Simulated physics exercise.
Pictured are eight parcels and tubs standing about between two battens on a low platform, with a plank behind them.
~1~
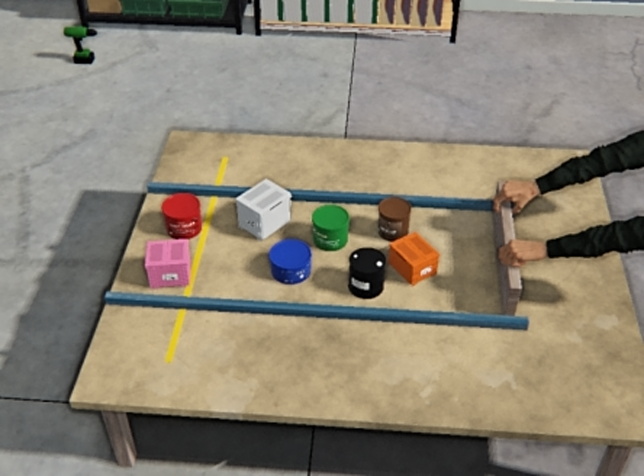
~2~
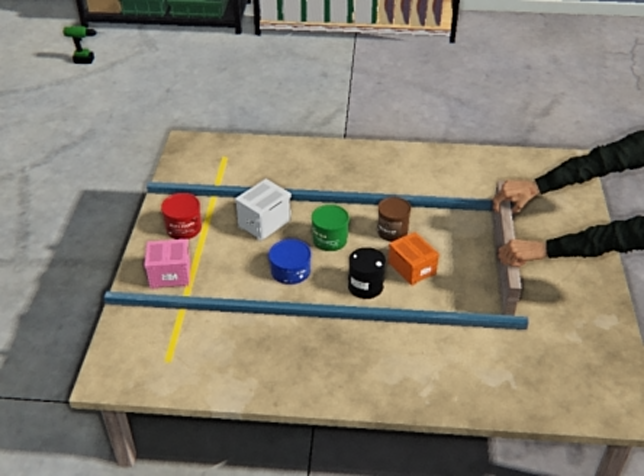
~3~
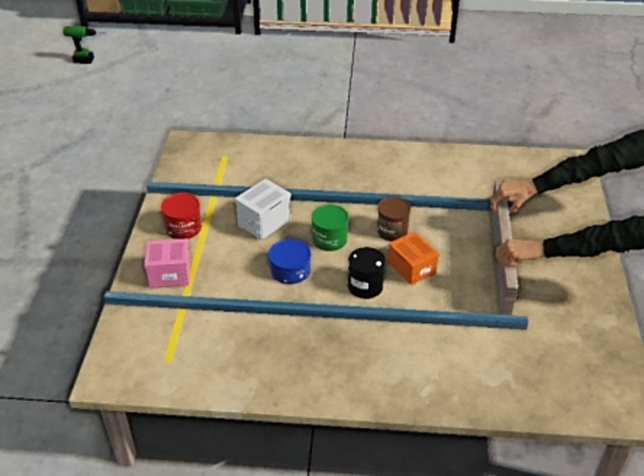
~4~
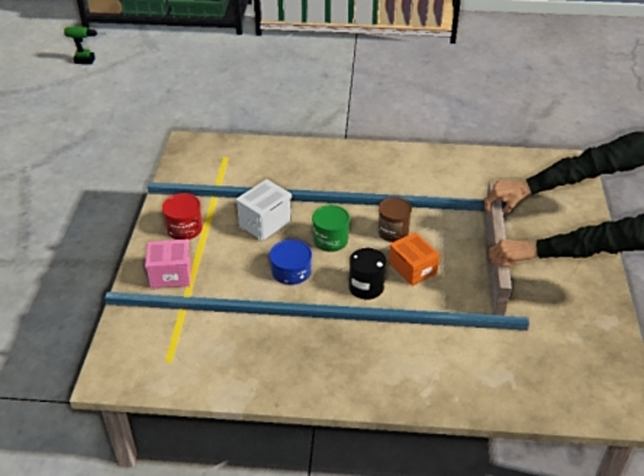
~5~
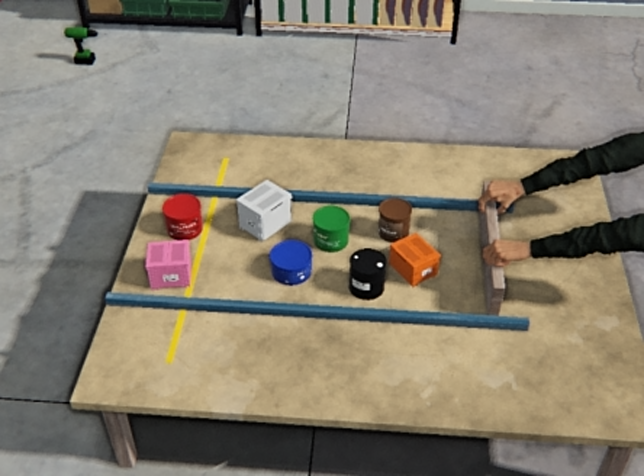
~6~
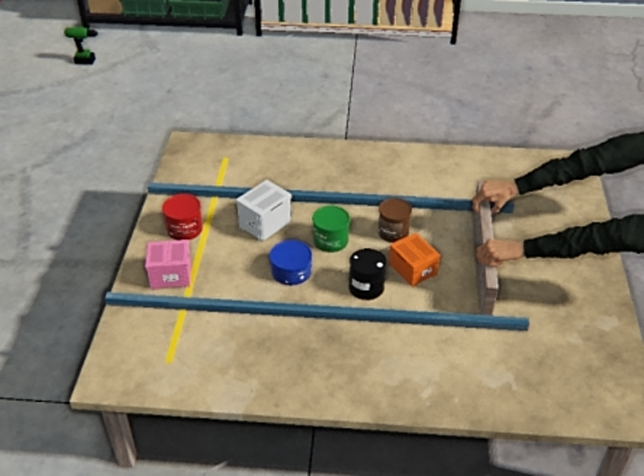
To begin with, two hands grip an upright plank at the right end of two blue rails on a wooden table, with eight coloured tubs and boxes standing between the rails. The hands then slide the plank slightly leftward, while the tubs and boxes stay where they are.
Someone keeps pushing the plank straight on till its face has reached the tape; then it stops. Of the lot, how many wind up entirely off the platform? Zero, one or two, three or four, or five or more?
The number sent down is small, one or two.
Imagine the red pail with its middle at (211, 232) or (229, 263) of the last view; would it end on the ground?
In that order, it holds on; falls.
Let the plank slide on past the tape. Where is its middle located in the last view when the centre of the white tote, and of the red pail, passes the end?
(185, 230) and (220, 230), roughly.
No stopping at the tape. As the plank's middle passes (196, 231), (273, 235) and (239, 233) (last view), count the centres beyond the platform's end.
First 1, next 0, last 0.
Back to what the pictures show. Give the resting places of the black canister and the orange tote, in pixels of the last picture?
Final pixels, roughly: (170, 274) for the first, (180, 251) for the other.
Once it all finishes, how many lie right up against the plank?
The count is 4.
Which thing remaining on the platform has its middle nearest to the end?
That's the pink tote.
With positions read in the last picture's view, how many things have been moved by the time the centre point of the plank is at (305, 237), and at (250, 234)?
Respectively 6 and 8.
Soon after, none off yet; red pail at rest near (183, 218); pink tote at rest near (169, 265); white tote at rest near (265, 211).
After that, none off yet; red pail at rest near (183, 218); pink tote at rest near (169, 265); white tote displaced a little near (241, 213).
In the end, the number that fall off is one or two; gone, red pail.
